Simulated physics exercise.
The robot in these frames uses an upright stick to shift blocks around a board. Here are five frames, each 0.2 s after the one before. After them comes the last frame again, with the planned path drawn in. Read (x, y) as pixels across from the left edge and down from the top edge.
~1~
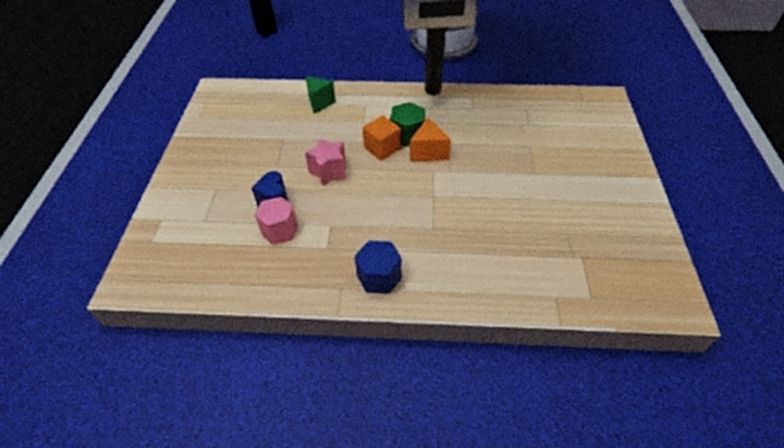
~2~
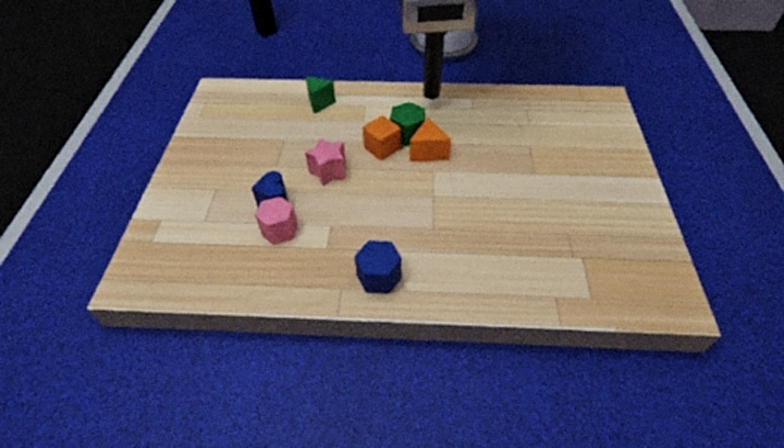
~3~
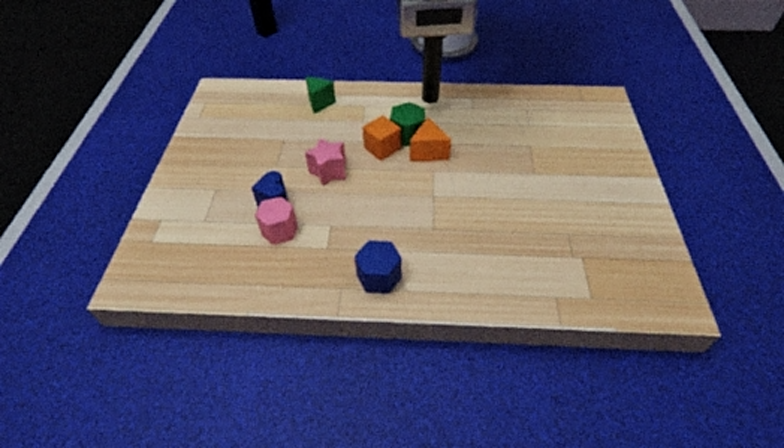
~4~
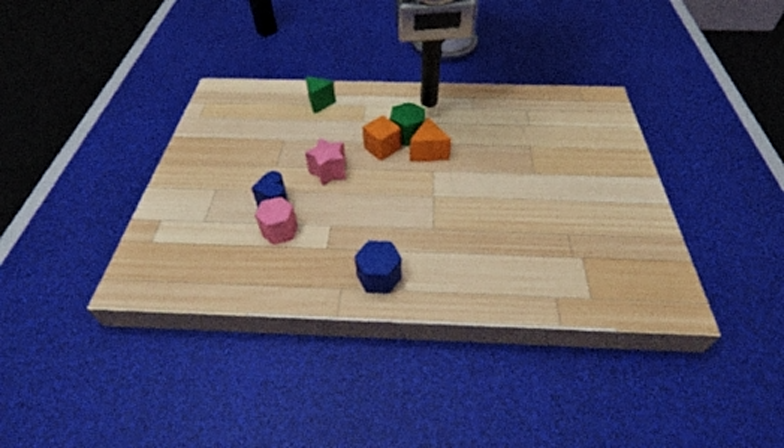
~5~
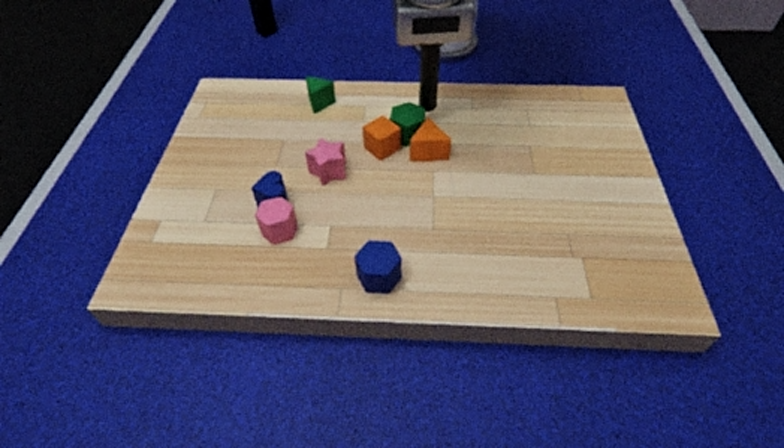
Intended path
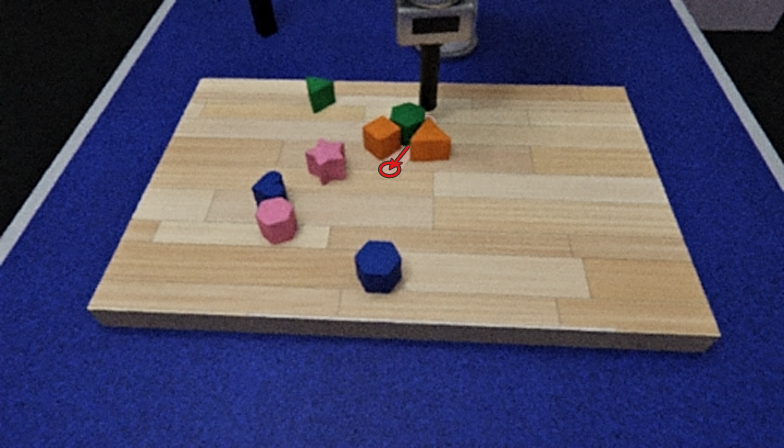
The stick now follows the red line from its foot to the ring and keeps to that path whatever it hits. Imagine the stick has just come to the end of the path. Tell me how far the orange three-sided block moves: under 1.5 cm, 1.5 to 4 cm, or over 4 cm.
Goes under 1.5 cm.
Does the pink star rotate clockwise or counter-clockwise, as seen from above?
It rotates counterclockwise.
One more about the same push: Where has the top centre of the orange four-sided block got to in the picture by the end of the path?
I'd guess (332, 136).
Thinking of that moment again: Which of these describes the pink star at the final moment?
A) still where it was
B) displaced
My pick is B.
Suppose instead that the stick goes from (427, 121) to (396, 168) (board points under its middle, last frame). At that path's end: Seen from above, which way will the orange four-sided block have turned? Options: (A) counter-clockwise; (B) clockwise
(B)
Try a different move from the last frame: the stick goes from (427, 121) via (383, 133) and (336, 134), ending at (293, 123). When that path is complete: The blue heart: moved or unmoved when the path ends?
At the moment the path ends, the blue heart still stands where it did.
Path on the board, straight from (427, 121) to (390, 169).
On the path given first. One third of the way, stick (416, 122); orange four-sided block (364, 134); green six-sided block (394, 124), turned 20° clockwise.
Two thirds of the way, stick (403, 139); pink star (318, 152), turned 25° anticlockwise; orange four-sided block (344, 136), turned 35° clockwise; green six-sided block (377, 136), turned 45° clockwise.
At the end, stick (389, 155); pink star (309, 152), turned 55° anticlockwise; orange four-sided block (332, 136), turned 60° clockwise; green six-sided block (361, 146), turned 70° clockwise; orange three-sided block in place.
